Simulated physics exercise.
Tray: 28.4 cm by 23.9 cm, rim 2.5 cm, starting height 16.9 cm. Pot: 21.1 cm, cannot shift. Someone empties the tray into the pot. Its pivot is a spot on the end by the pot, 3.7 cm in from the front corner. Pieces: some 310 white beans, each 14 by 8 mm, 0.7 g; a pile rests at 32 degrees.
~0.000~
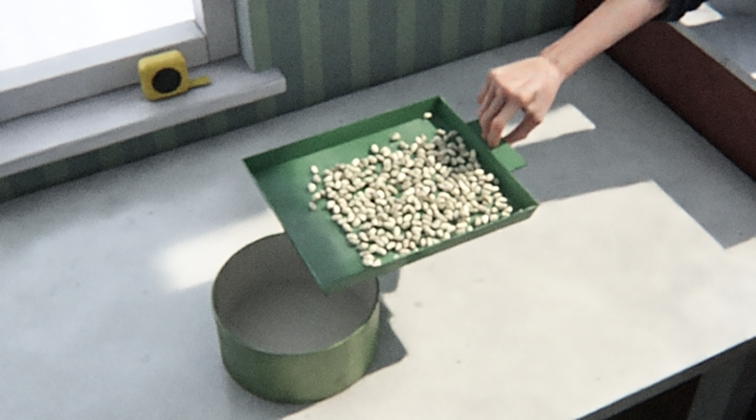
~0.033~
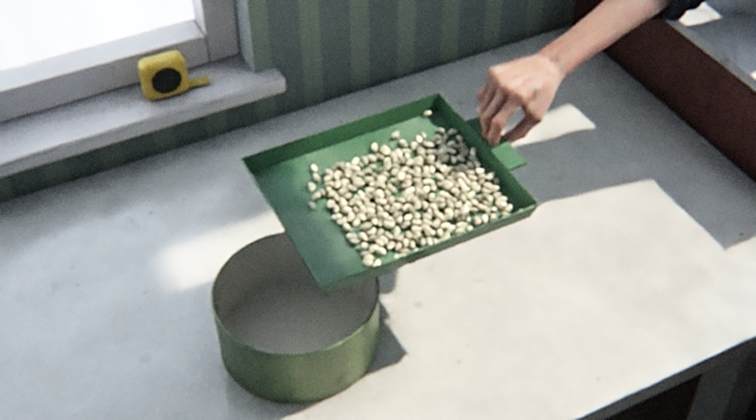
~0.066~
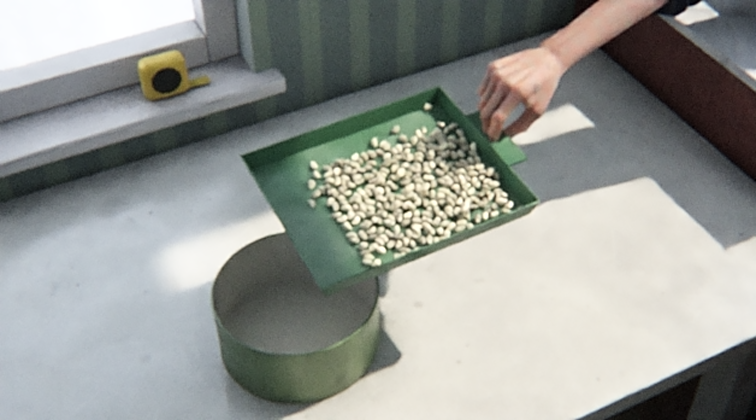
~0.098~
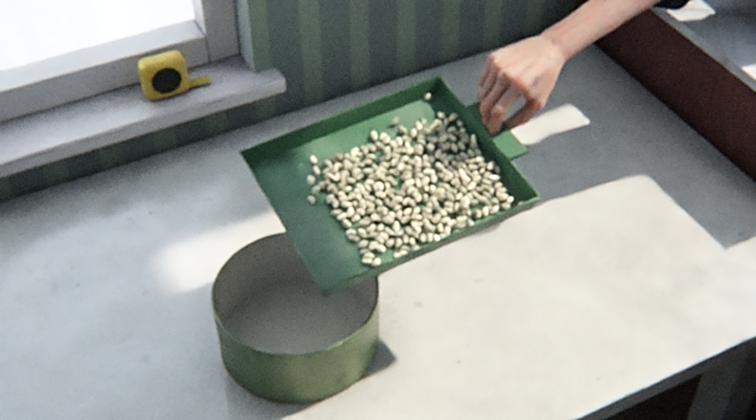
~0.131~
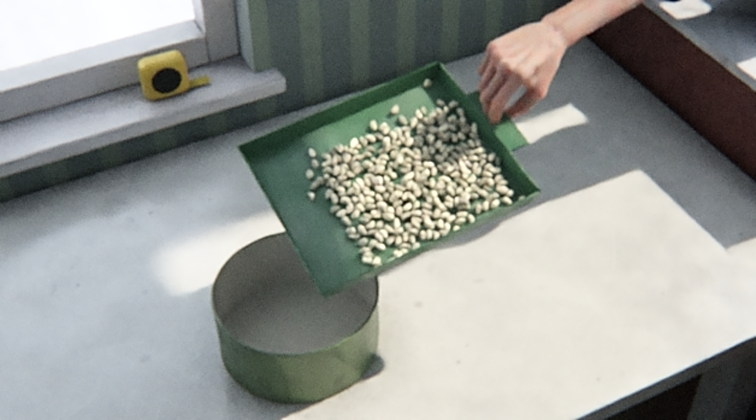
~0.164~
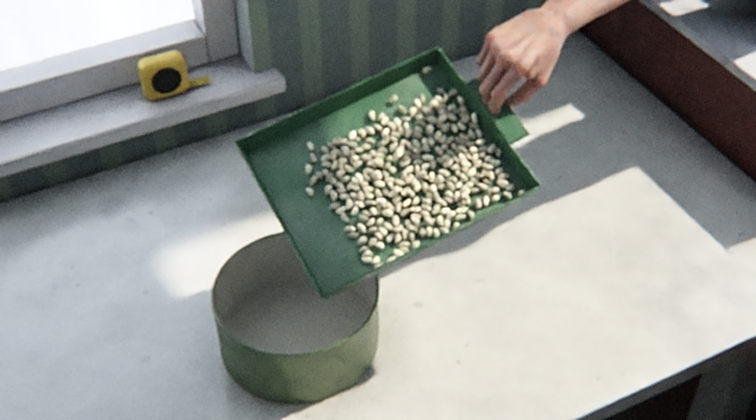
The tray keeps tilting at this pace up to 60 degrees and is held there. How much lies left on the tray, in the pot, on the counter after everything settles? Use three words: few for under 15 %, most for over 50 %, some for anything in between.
Tray: Some; pot: Few; counter: Most.
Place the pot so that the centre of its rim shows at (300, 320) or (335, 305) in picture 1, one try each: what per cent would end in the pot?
60 % and 35 %.
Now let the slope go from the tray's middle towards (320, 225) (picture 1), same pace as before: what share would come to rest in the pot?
The share would be about 40 percent.
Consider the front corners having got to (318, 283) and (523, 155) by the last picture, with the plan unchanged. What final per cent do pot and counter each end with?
Pot: 35, counter: 25.
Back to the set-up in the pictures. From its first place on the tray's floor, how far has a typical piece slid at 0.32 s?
It has moved some 1 cm from its start.
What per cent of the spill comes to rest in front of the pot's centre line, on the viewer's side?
Near 100 in a hundred.
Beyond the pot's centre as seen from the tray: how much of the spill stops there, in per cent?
Around 80 per cent, give or take.
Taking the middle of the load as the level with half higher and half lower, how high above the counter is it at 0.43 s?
The halfway line is at about 26 cm.
Then, at 0.32 s, tilt 40 degrees; the tray holds 100 %, the pot 0 %.
After 0.43 s, tilt 56 degrees; the tray holds 100 %, the pot 0 %.
After 0.66 s, tilt 60 degrees; the tray holds 65 %, the pot 0 %.
At rest (2.2 s), tray 25 %, pot 5 %, counter 65 %.
